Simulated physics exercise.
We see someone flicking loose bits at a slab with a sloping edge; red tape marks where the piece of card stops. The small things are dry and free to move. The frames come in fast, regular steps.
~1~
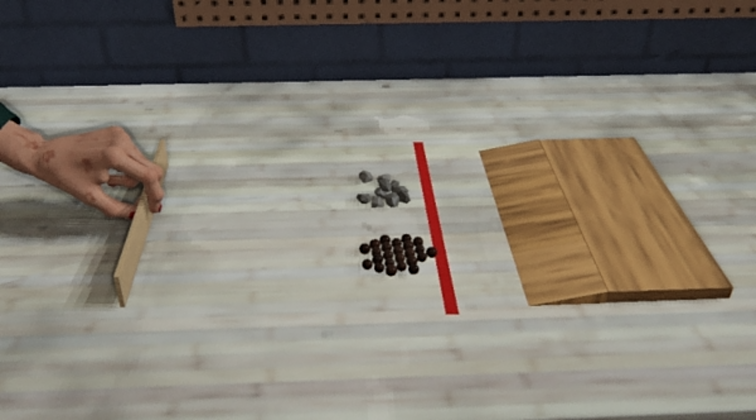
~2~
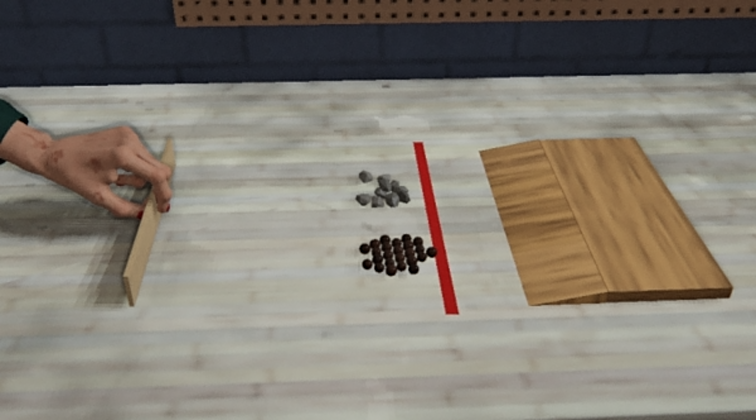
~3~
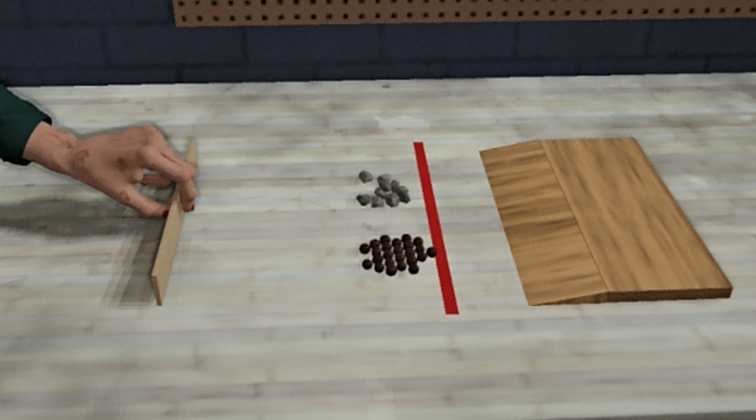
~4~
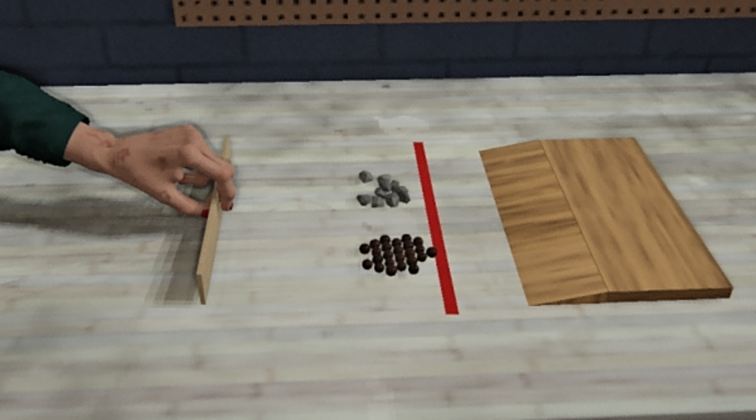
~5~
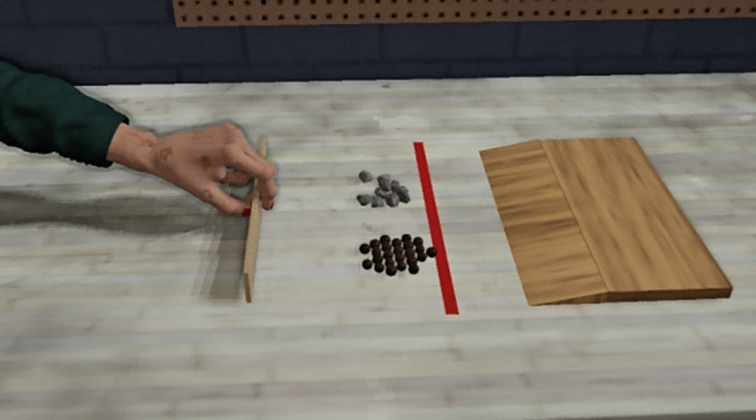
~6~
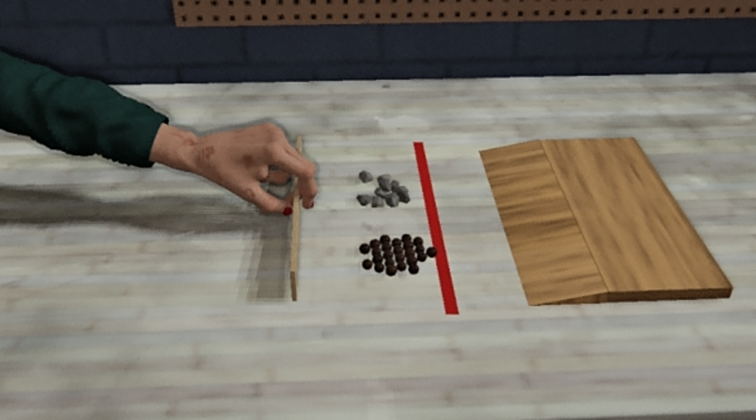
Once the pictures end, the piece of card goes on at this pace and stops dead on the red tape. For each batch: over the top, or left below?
The front batch reaches the top with some; the back batch stalls before the top.
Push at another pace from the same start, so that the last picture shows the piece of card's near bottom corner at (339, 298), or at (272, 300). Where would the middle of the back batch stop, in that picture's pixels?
One: (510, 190). Two: (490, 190).
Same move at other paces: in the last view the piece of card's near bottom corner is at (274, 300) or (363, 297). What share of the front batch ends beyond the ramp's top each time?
In turn 80 and 100 in a hundred.
Then, 0.12 s after the last picture, piece of card still moving, near (380, 193); front batch all short of the ramp; back batch all short of the ramp.
Then, 0.26 s after the last picture, piece of card stopped at the red tape; front batch all short of the ramp; back batch all short of the ramp.
Then, 0.54 s after the last picture, piece of card stopped at the red tape; front batch most past the top, about a quarter on the ramp; back batch about a third on the ramp, about two thirds short of the ramp.
By the end, piece of card stopped at the red tape; front batch most past the top, a small part short of the ramp; back batch none past the top, about a third on the ramp, about two thirds short of the ramp.
